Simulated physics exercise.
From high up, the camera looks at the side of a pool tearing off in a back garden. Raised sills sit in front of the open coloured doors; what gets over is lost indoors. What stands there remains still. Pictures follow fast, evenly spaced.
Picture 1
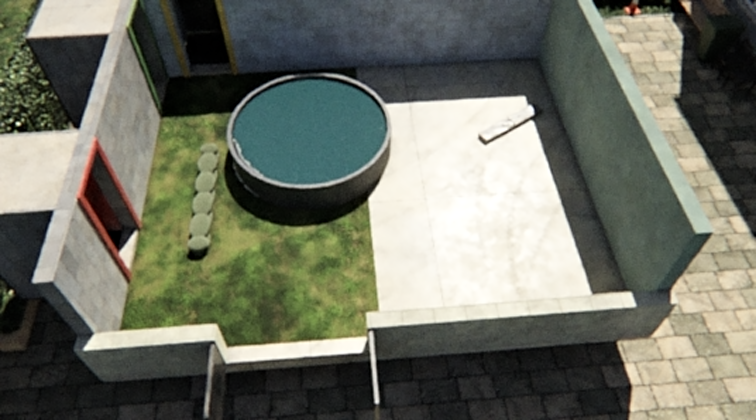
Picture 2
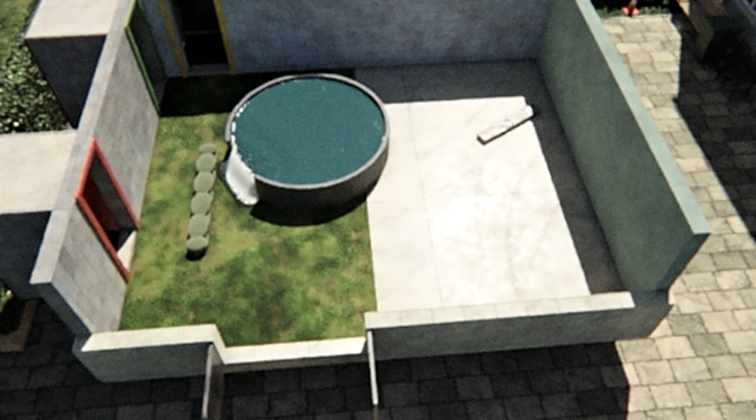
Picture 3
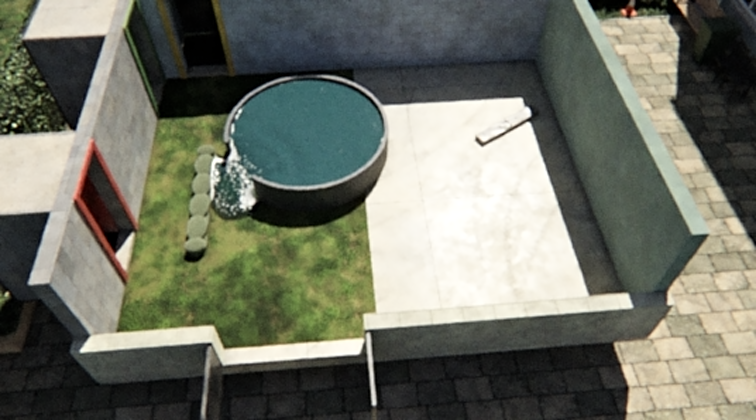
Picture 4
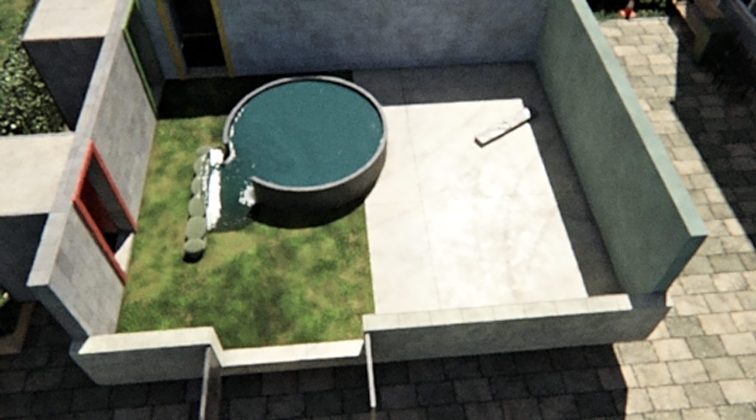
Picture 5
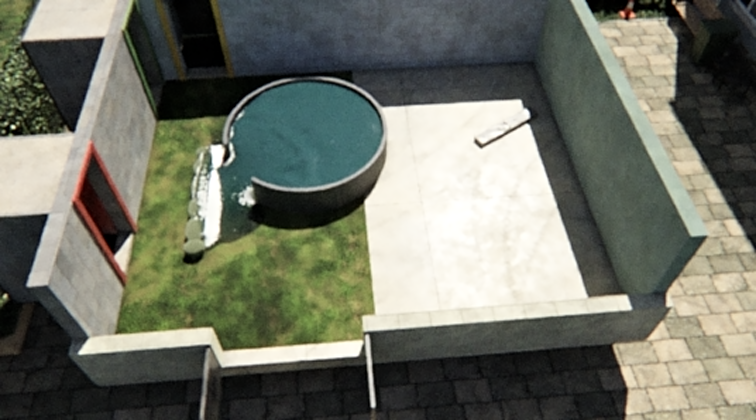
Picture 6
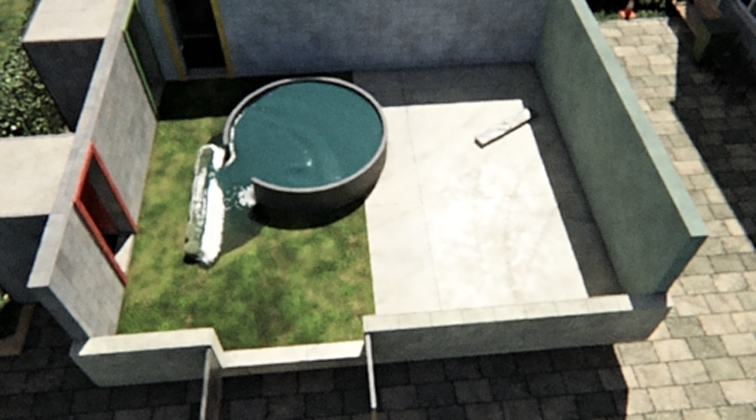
In a walled back garden seen from above, the left side of a round pool breaks open and water pours onto the grass, surging over a row of rounded shrubs and spreading toward the viewer in white foam.
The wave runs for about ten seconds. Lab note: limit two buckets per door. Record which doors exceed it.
One by one: The red door keeps inside the limit, the green door keeps inside the limit, the yellow door keeps inside the limit.
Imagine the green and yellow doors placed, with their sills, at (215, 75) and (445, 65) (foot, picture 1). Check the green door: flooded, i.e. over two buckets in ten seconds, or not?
Note - green one: Short of the mark.
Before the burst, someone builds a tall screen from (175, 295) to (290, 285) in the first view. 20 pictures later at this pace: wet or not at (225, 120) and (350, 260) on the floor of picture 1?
First spot submerged, second spot submerged.
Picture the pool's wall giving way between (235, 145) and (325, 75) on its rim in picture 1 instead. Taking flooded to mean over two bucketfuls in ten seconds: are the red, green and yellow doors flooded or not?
In order, red door remains short of it, green door overshoots the limit, yellow door overshoots the limit.
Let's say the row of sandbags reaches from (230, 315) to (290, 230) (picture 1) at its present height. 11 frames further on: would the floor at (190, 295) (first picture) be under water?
There: Under water.
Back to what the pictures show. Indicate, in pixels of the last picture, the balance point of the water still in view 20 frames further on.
It is around (275, 179).
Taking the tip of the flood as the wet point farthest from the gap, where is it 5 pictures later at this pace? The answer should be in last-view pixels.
The front tops out at about (190, 322).
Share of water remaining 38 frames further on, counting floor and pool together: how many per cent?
Some 88 per cent has not gone.
A moment on, water covers 15 % of the floor; the red door not reached, the green door not reached, the yellow door not reached.
Next, water covers 25 % of the floor; the red door wet at the sill, nothing in, the green door not reached, the yellow door not reached.
Then, water covers 40 % of the floor; the red door wet at the sill, nothing in, the green door wet at the sill, nothing in, the yellow door wet at the sill, nothing in.
Later, water covers 50 % of the floor; the red door wet at the sill, nothing in, the green door wet at the sill, nothing in, the yellow door wet at the sill, nothing in.
In the end, water covers 65 % of the floor; the red door wet at the sill, nothing in, the green door wet at the sill, nothing in, the yellow door wet at the sill, nothing in.
